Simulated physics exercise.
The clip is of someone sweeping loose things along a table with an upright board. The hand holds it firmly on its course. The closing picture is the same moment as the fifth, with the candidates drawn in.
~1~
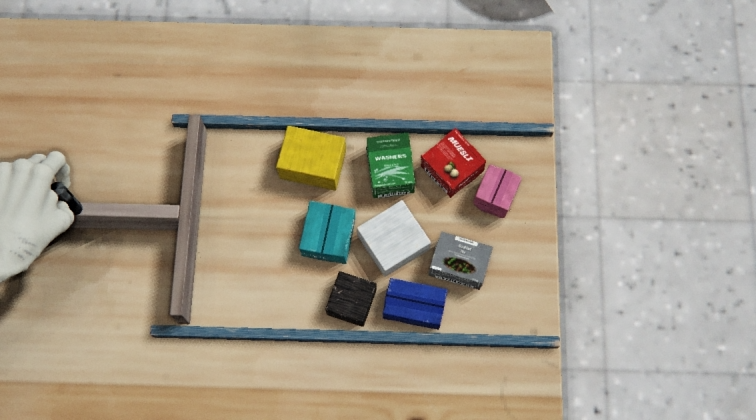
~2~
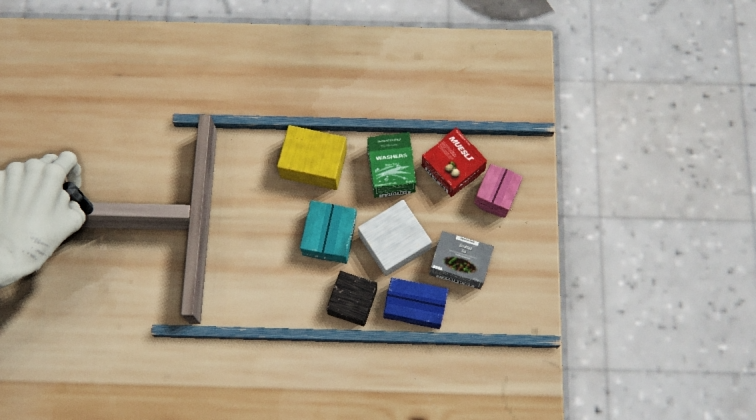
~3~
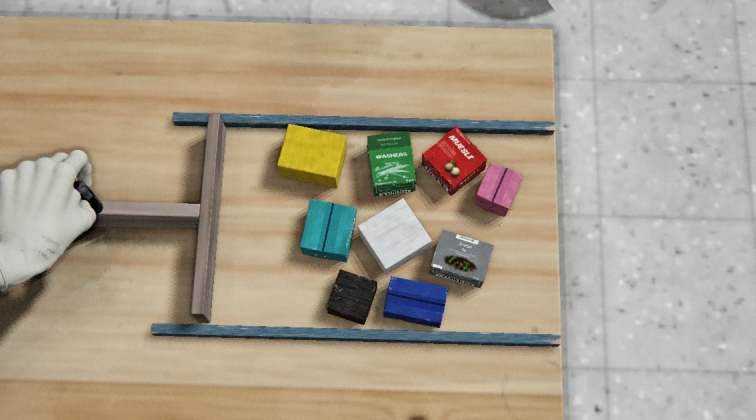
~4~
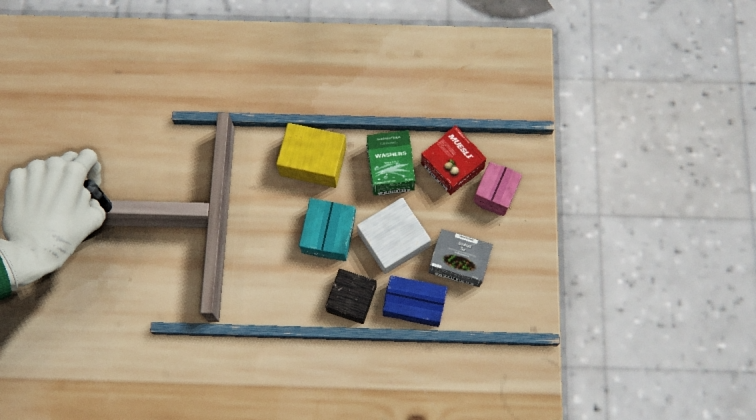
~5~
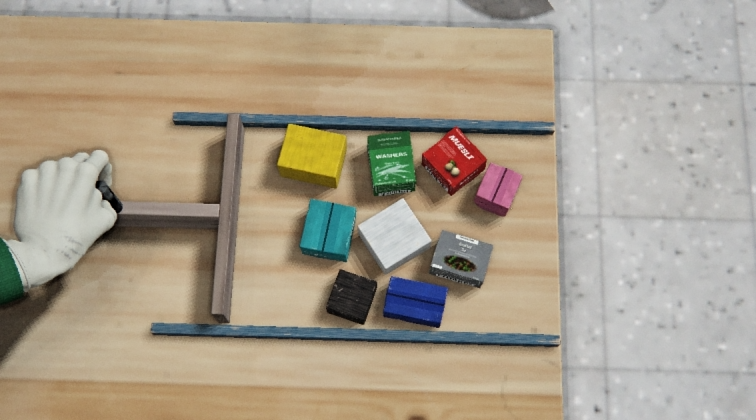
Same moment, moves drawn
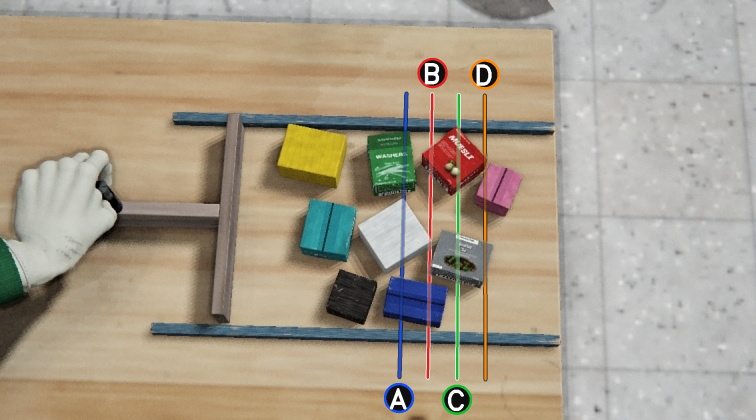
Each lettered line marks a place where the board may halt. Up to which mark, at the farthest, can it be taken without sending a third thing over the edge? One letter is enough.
No farther than B.
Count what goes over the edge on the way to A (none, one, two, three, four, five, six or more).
The count is none.
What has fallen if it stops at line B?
It is the red packet.
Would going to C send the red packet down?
Yes.
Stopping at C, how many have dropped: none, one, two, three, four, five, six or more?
By then, three.
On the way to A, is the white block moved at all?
Yes.
On the marked copy, A at (403, 229); B at (430, 229); C at (458, 230); D at (485, 231).
With B. Early on, board (298, 213); yellow block (340, 152); pink box (498, 191).
Further on, board (372, 215); pink box (533, 205); red packet (517, 166).
At the end, board (426, 216); red packet over the edge; grey packet (554, 284); one fallen.
As for the rest, A is within the limit but short; C drops three; D drops five.
